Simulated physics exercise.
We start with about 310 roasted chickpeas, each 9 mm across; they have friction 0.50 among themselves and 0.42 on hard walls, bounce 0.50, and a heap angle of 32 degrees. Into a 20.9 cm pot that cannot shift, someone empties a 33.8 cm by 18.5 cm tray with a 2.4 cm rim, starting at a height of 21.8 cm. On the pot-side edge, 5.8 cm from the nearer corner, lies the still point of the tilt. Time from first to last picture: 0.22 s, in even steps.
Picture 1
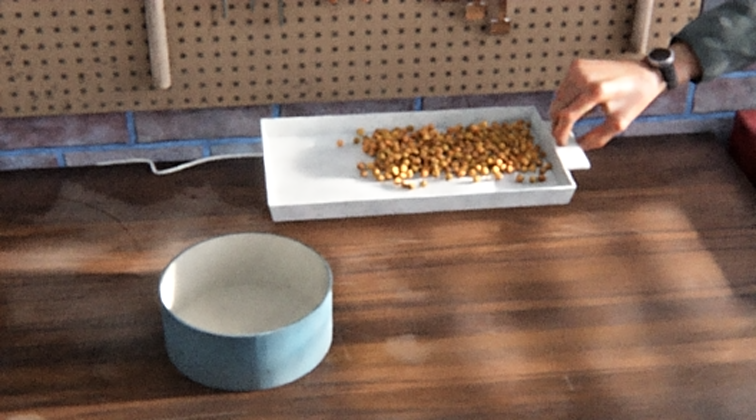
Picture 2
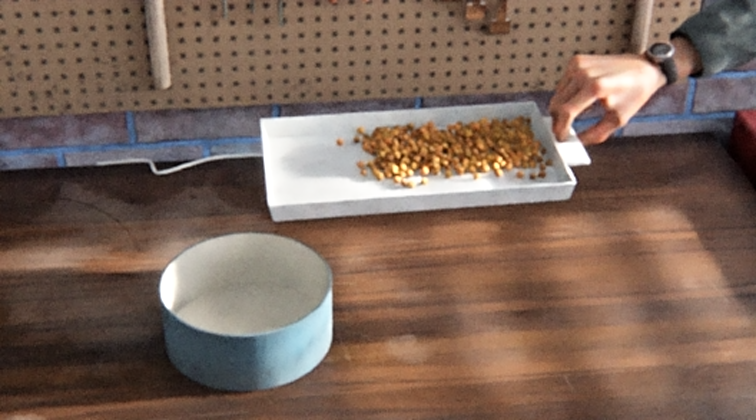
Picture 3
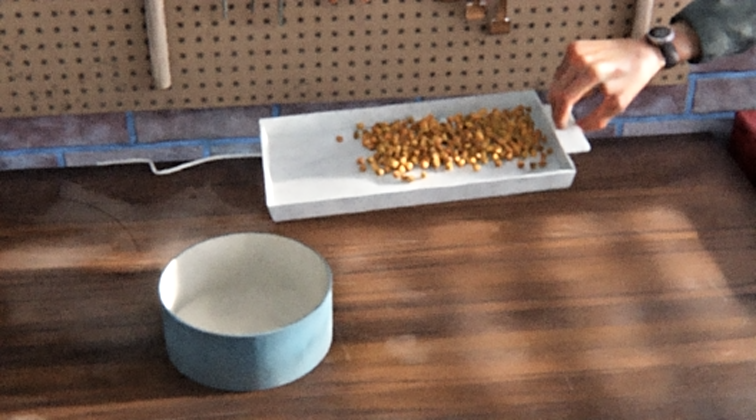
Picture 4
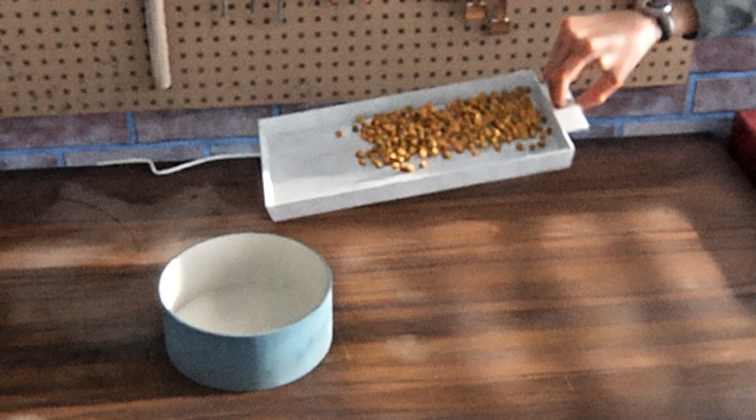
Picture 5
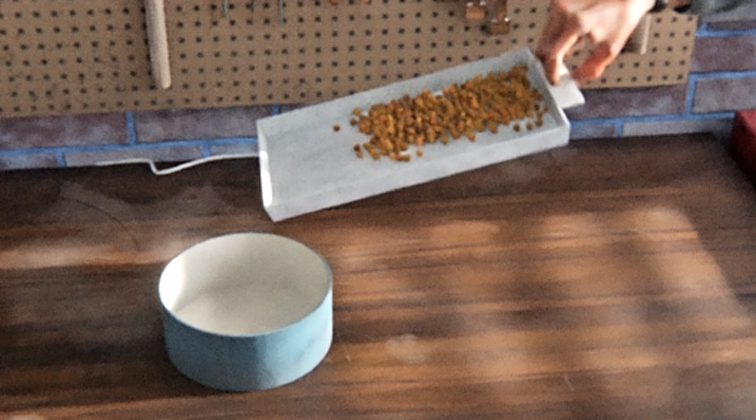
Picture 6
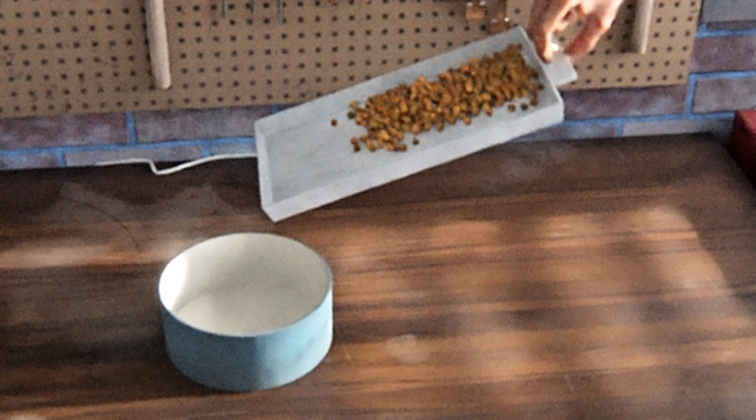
A dark wooden workbench backed by a pegboard and a strip of bluish brick is seen from slightly above by a still camera. A shallow white tray of golden-brown roasted chickpeas sits at the back, with a round blue pot, pale inside, at front left. A watch-wearing hand at right steadily lifts the tray's right end, its left end staying down while the chickpeas stay heaped together.
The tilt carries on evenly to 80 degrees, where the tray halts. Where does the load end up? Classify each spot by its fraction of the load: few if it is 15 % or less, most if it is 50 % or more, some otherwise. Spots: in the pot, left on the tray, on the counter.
Pot: Some. Left on the tray: Some. Counter: Some.
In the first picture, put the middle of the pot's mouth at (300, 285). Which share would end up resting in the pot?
Share in pot at that spot: Some 5 in a hundred.
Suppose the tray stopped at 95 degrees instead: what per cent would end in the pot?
55 %.
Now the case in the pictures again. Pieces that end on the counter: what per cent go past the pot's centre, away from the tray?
I reckon around 100 per cent.
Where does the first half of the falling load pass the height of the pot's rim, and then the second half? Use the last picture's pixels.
I'd mark about (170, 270) for the first half and about (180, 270) for the second.
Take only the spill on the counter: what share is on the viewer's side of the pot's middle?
About 40 per cent.
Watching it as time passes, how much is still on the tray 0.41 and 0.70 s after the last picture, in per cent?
Close to 100 at the first time and 30 at the second.
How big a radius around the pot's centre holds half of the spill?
Roughly 28 cm from the centre.
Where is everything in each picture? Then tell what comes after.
Tray tilt 0 degrees, front corners at (274, 202) and (570, 185); middle of the pieces at (456, 149); pot at (246, 281), in the first frame.
Tray tilt 1 degrees, front corners at (273, 202) and (570, 181); middle of the pieces at (456, 147), in the second frame.
Tray tilt 4 degrees, front corners at (272, 203) and (570, 168), lowest corner left front; middle of the pieces at (456, 139), in the third frame.
Tray tilt 9 degrees, front corners at (270, 203) and (568, 148), lowest corner left front; middle of the pieces at (455, 125), in the fourth frame.
Tray tilt 14 degrees, front corners at (268, 203) and (564, 125), lowest corner left front; middle of the pieces at (452, 110), in the fifth frame.
Tray tilt 19 degrees, front corners at (267, 204) and (557, 102), lowest corner left front; middle of the pieces at (447, 96); pot at (246, 281), in the sixth frame.
Then, 0.25 s after the last picture, tilt 50 degrees; the tray holds 100 %, the pot 0 %.
Then, 0.41 s after the last picture, tilt 70 degrees; the tray holds 100 %, the pot 0 %.
Then, 0.70 s after the last picture, tilt 80 degrees; the tray holds 30 %, the pot 30 %.
In the end, pot 35 %, tray 25 %, counter 40 %.
